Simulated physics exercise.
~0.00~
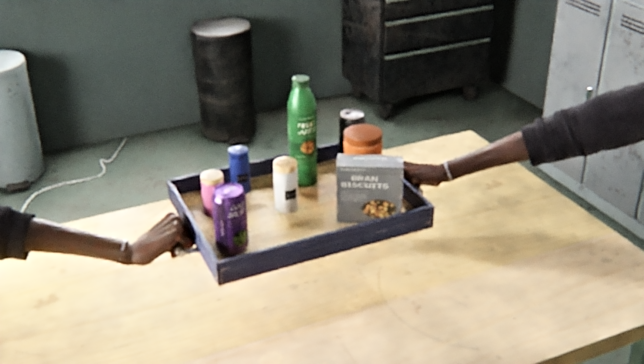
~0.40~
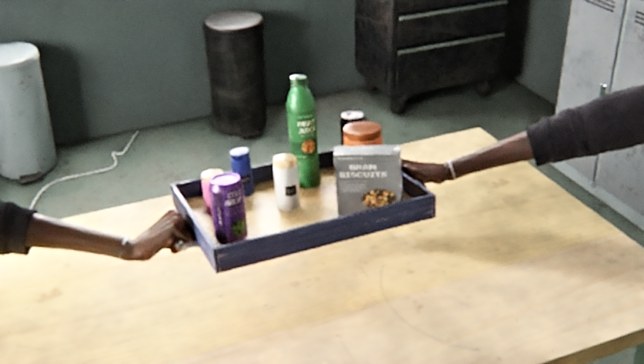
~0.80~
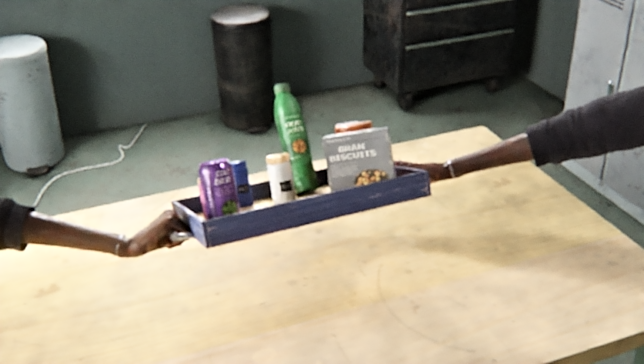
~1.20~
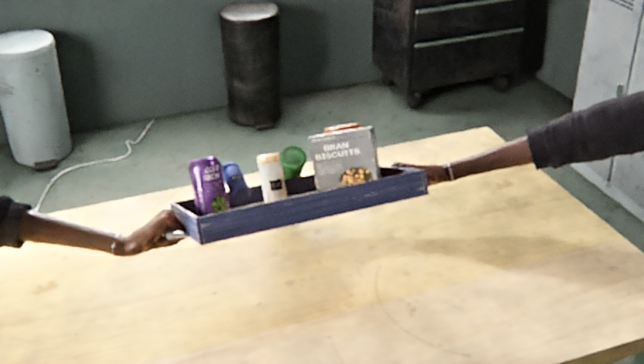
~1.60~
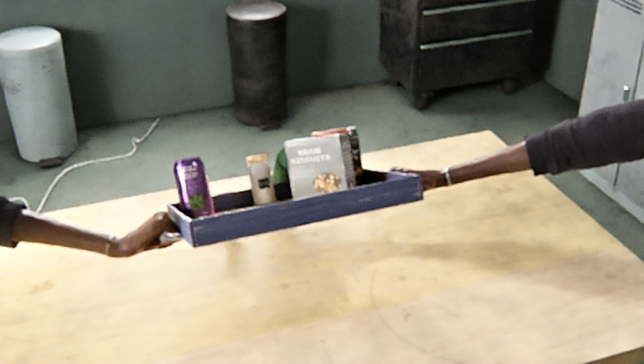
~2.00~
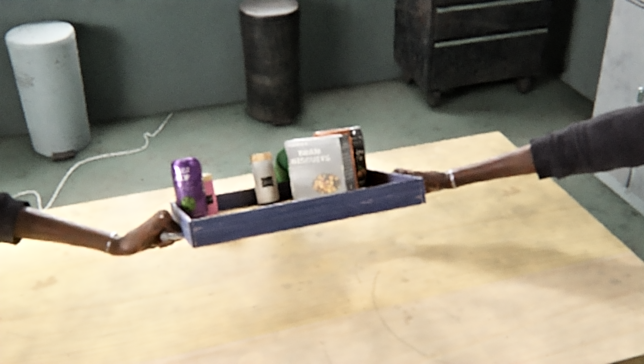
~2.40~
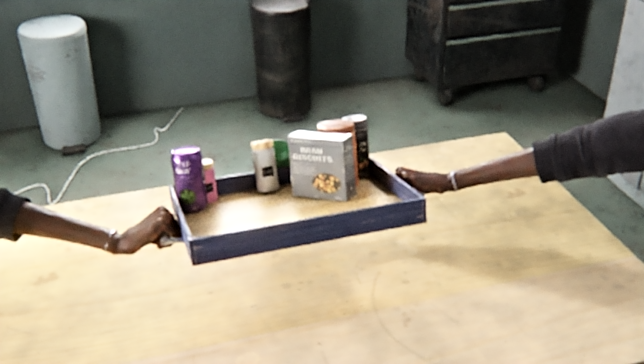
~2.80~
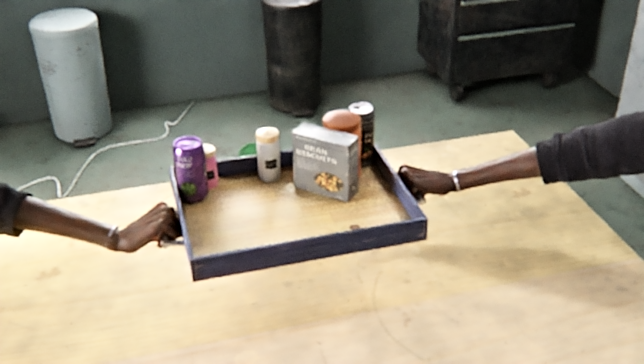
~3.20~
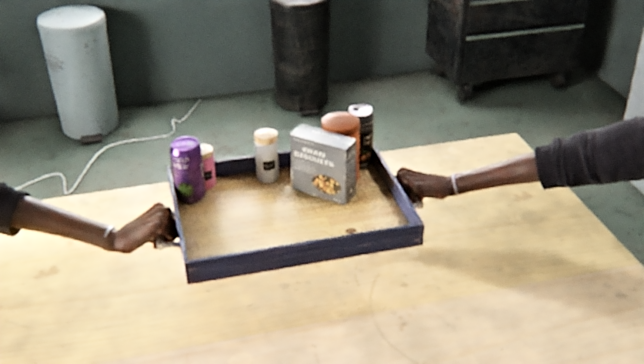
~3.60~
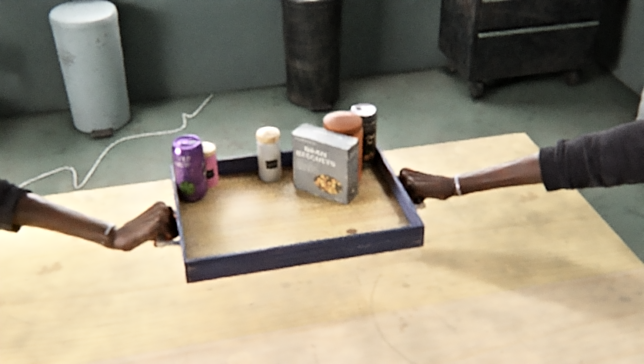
A green bottle and blue shaker topple off a tray that two hands tip and level.
